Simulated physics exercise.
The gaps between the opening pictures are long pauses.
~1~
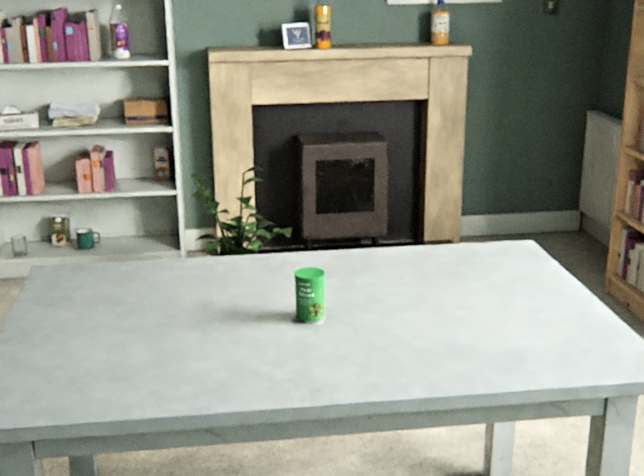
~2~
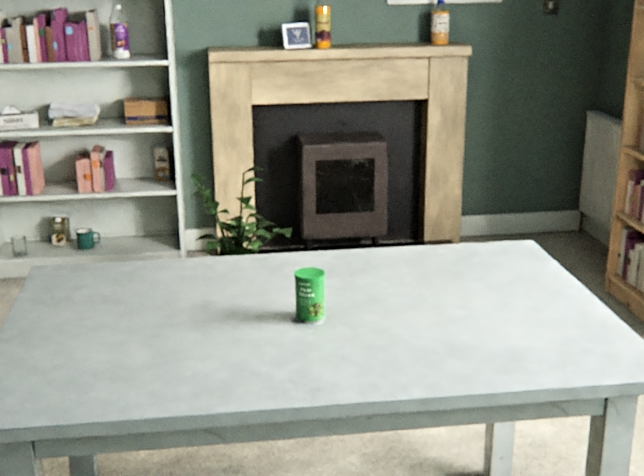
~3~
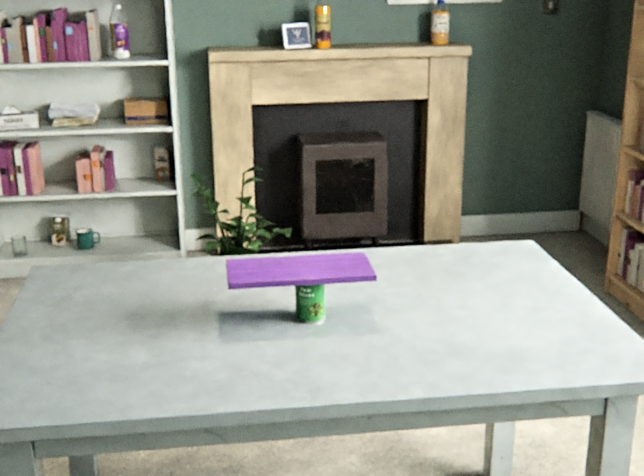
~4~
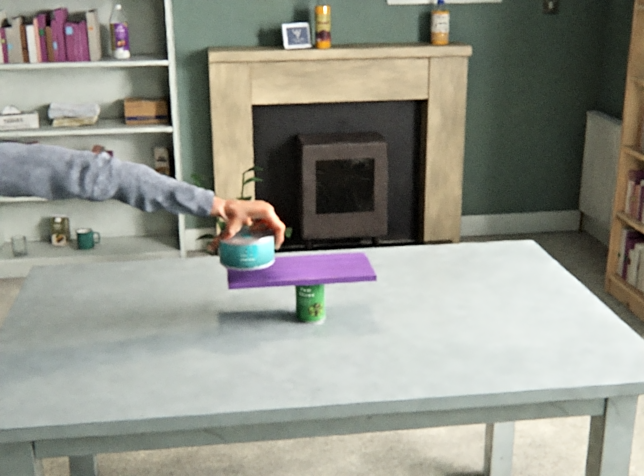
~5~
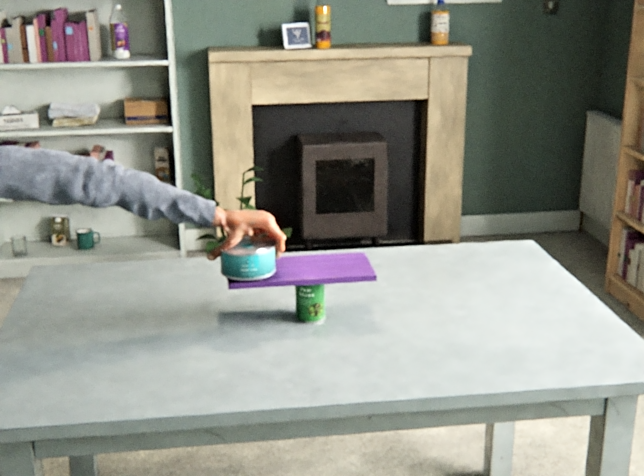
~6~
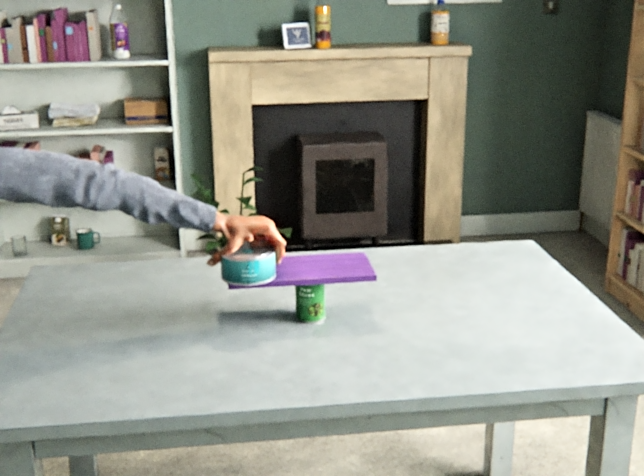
To begin with, a green tin stands alone on a pale grey table in front of a fireplace, and then a flat purple board rests across its top. A hand reaches in from the left with a turquoise tub, lowers it slightly onto the board's left end and keeps hold of it.
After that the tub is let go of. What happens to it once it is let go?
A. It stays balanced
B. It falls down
(B) It falls down.
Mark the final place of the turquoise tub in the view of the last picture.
End position in the final view: Approximately (244, 302).
Then, 0.20 s later than the last frame, turquoise tub tilted by 12° near (245, 274); purple board tilted by 12°.
Then, 0.30 s later than the last frame, turquoise tub now fallen; purple board tilted by 44°.
Then, 0.50 s later than the last frame, purple board tilted by 45°.
When it is over, fallen, turquoise tub; lying over in the stack, purple board; green tin as before. End places, in pixels of the last picture, turquoise tub near (243, 302). The stack comes apart.
